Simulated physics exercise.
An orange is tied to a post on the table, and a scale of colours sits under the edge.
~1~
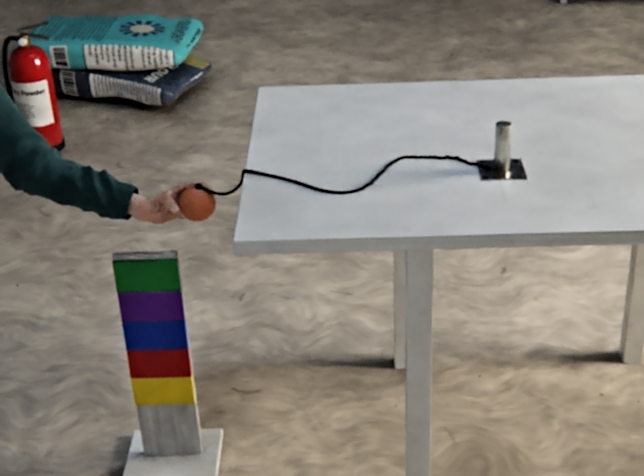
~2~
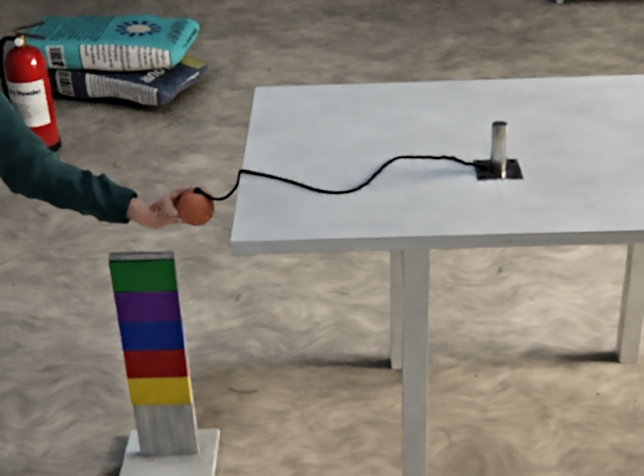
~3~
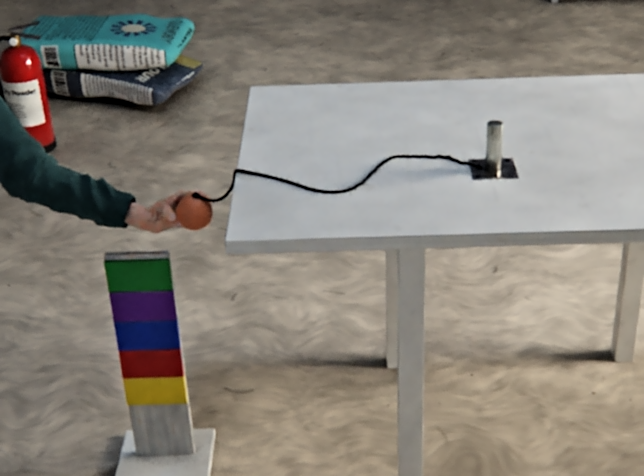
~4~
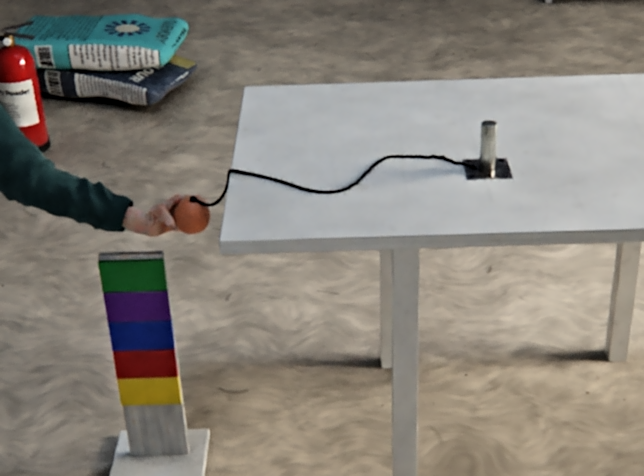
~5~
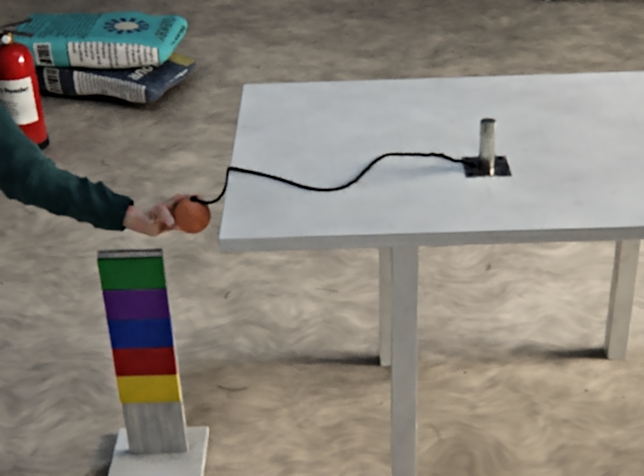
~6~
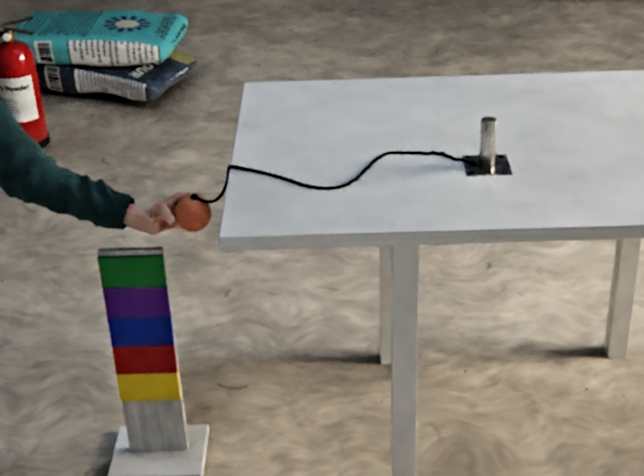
In the video, a hand holds an orange ball tied by a dark cord to a post on a white table, beside a column of coloured bands, while the view shifts slightly and the objects stay nearly still.
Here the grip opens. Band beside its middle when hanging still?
Purple.
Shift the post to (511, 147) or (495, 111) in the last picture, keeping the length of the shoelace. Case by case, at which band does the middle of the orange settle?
Try one - green; try two - green.
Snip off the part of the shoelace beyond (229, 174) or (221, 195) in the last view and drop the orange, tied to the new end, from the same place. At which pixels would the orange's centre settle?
First try: Near (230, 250). Second try: Near (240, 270).
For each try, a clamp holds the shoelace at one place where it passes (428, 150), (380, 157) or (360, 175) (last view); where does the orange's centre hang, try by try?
Results: (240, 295); (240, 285); (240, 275).
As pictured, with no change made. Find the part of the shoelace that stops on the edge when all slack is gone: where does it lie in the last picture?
It's near (291, 181) in the last picture.
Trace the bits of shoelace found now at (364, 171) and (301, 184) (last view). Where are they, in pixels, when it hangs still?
End points: Roughly (324, 164); roughly (243, 164).
Soon after, orange near (272, 296); level with purple.
Then, orange near (231, 297); level with purple.
At rest, orange near (235, 298); level with purple. At purple.
